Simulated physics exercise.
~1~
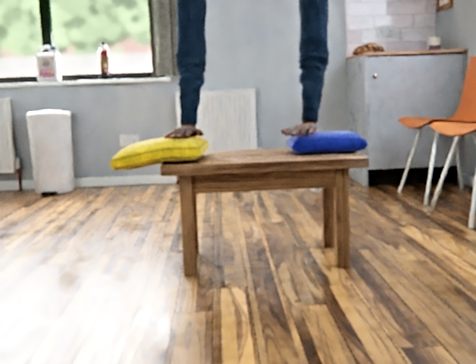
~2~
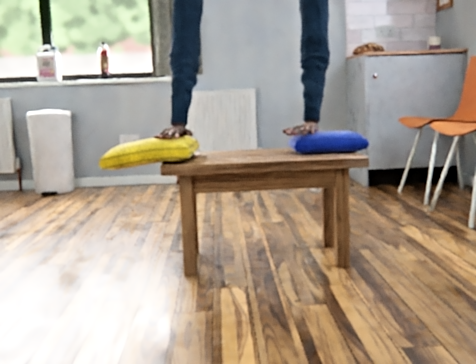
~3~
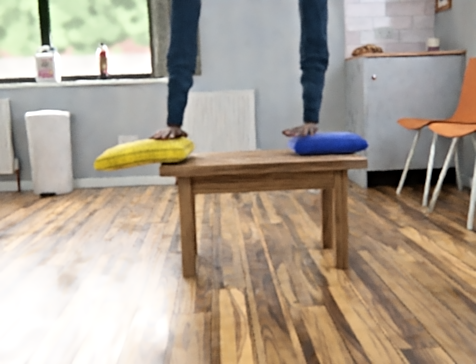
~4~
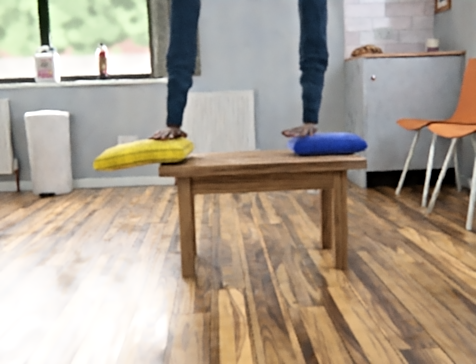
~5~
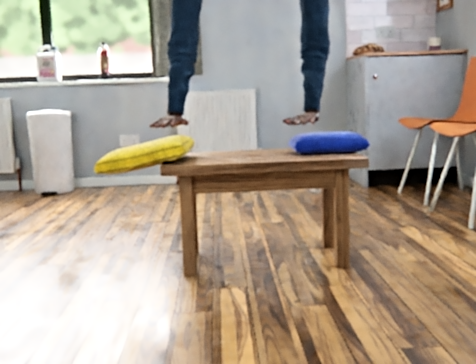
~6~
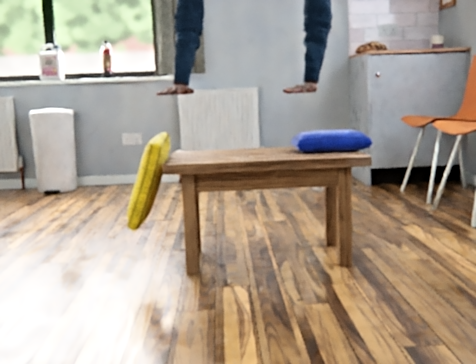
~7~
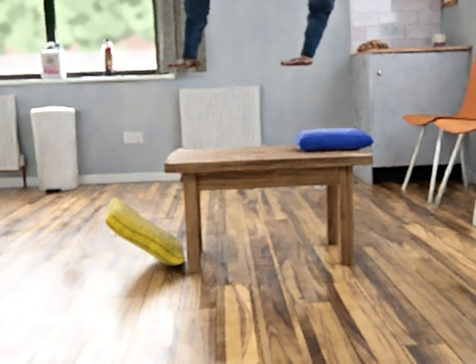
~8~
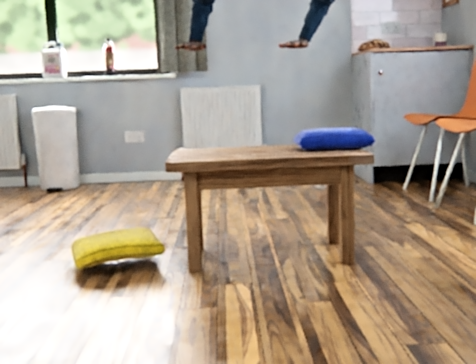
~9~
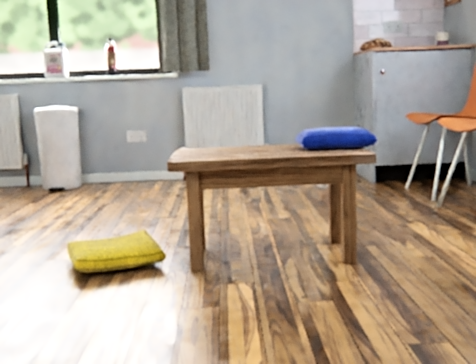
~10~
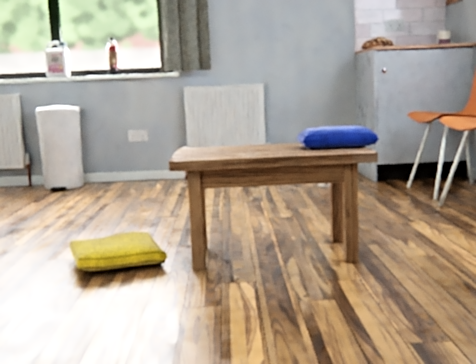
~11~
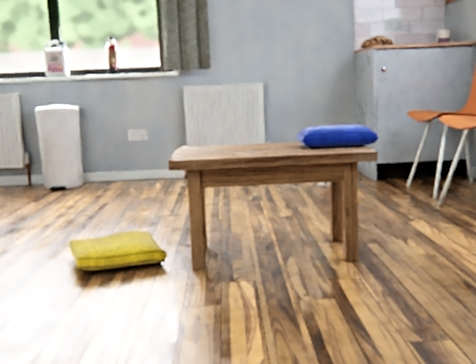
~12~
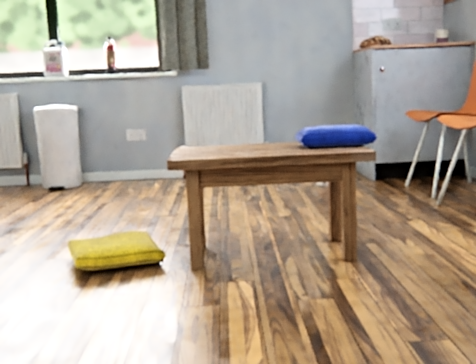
Two hands pressed on a yellow cushion and a blue rice sack on a low wooden table, nudging the cushion left over the edge, then lifted away. The cushion tipped off the left end and landed on the floor, while the blue sack stayed on top.
